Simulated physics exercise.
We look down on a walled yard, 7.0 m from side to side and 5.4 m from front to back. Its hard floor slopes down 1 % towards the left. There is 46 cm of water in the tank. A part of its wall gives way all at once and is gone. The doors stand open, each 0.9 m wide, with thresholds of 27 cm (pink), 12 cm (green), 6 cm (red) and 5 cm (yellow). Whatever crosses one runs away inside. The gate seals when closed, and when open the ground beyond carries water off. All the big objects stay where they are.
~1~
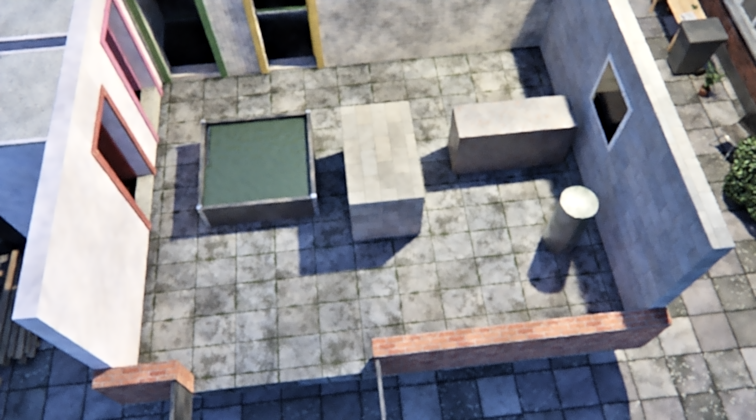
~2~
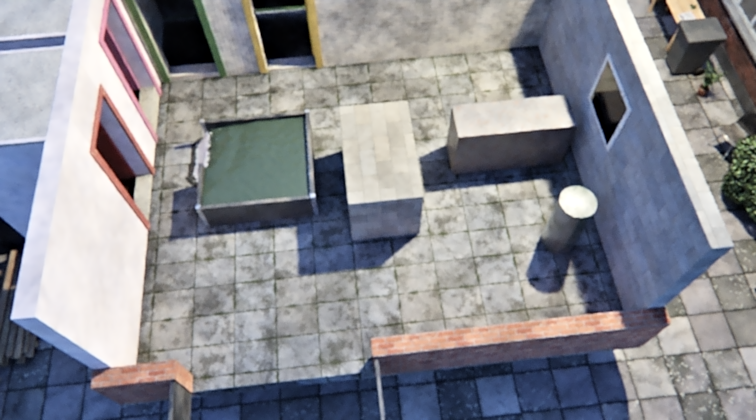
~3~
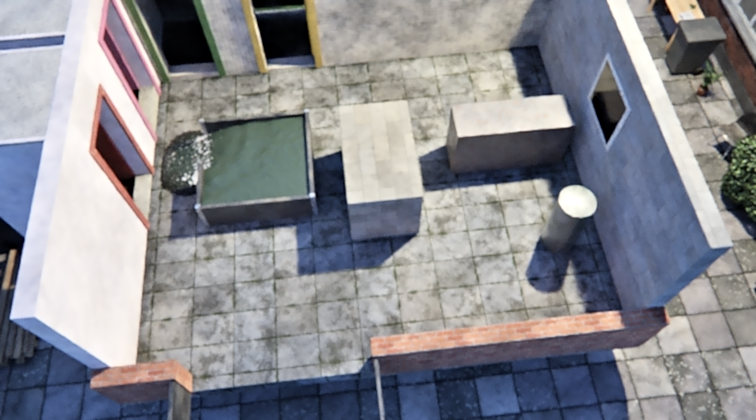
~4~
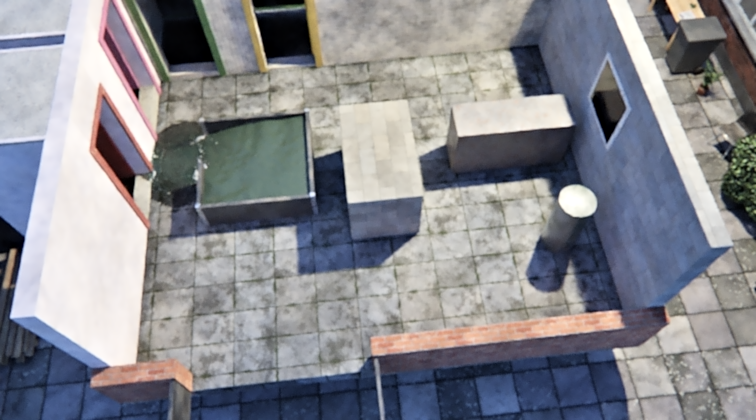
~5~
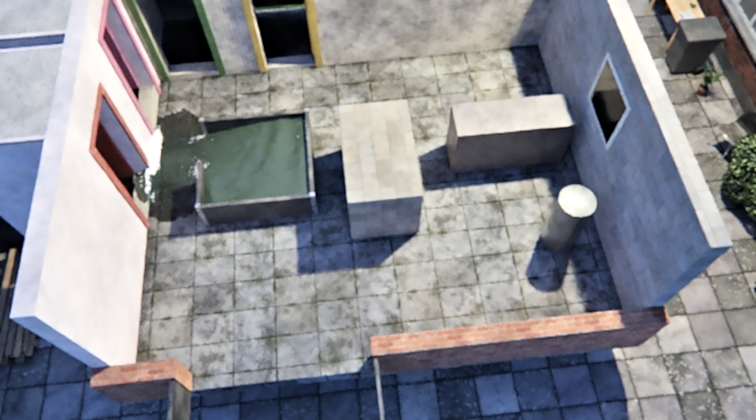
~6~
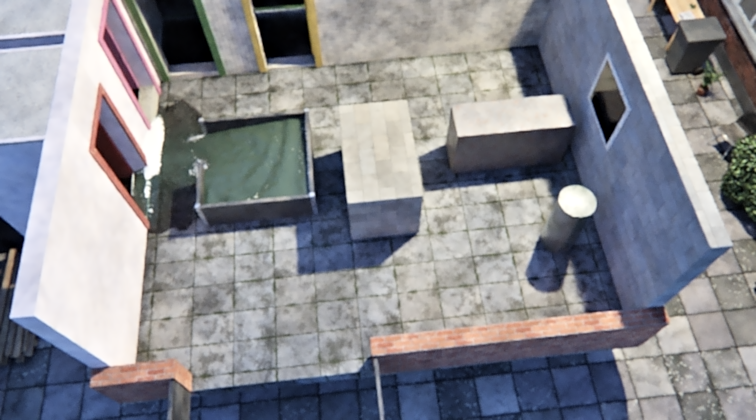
To begin with, dark green water lies still in a square tank in a walled, paved yard beside pale blocks and a short cylinder. Then the tank's left side gives way and water bursts out in a pale, frothy surge, spreading across the paving to the left wall, below the red-framed window.
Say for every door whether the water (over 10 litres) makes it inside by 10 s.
The water let in: At the pink door it stays under the limit; at the green door it exceeds the limit; at the red door it passes the limit; at the yellow door it stays under the limit.
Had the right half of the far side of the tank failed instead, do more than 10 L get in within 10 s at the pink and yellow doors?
Against that limit: Pink below, yellow above.
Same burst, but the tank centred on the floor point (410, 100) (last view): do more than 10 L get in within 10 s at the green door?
Against that limit: Green above.
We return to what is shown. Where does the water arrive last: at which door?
Last comes the yellow one.
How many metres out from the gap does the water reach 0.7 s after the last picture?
Some 2.4 m out.
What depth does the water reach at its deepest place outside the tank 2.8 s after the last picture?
About 20 cm.
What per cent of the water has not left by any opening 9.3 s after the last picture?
Some 70 per cent remains.
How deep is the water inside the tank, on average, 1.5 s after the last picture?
About 26 cm.
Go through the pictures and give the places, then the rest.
The first picture shows still water, 46 cm deep, in the tank at (257, 161).
In the second picture, the front is at a hidden place, 0.5 m from the gap at (209, 156); 0.2 m2 of floor is under water; 46 cm left at the back of the tank.
In the third picture, the front is at (167, 180), 0.8 m from the gap at (209, 156); 0.6 m2 of floor is under water; 46 cm left at the back of the tank.
In the fourth picture, the front is at (156, 139), 1.1 m from the gap at (209, 156); 1.1 m2 of floor is under water; 46 cm left at the back of the tank.
In the fifth picture, the front is at (157, 122), 1.3 m from the gap at (209, 156); 1.4 m2 of floor is under water; 45 cm left at the back of the tank.
In the sixth picture, water pours out at (209, 156) and has run 1.5 m, to (158, 112); typically 7 cm deep outside, 40 cm at the tank's back.
Then, 0.7 s after the last picture water covers 10 % of the floor and is deepest (34 cm) near (154, 163); pink door 19 cm at the sill, 0 L in, green door 14 cm at the sill, 0 L in, red door 17 cm at the sill, 38 L in, yellow door not reached.
Then, 1.5 s after the last picture water covers 15 % of the floor and is deepest (28 cm) near (160, 88); pink door 16 cm at the sill, 0 L in, green door 21 cm at the sill, 28 L in, red door 16 cm at the sill, 90 L in, yellow door 1 cm at the sill, 0 L in.
Then, 2.8 s after the last picture water covers 30 % of the floor and is deepest (20 cm) near (154, 163); pink door 14 cm at the sill, 0 L in, green door 16 cm at the sill, 65 L in, red door 12 cm at the sill, 140 L in, yellow door 4 cm at the sill, 0 L in.
Then, 5.3 s after the last picture water covers 50 % of the floor and is deepest (13 cm) near (159, 96); pink door 10 cm at the sill, 0 L in, green door 10 cm at the sill, 78 L in, red door 8 cm at the sill, 180 L in, yellow door 3 cm at the sill, 0 L in.
Then, 9.3 s after the last picture water covers 60 % of the floor and is deepest (8 cm) near (159, 96); pink door 7 cm at the sill, 0 L in, green door 6 cm at the sill, 79 L in, red door 5 cm at the sill, 193 L in, yellow door 2 cm at the sill, 0 L in.
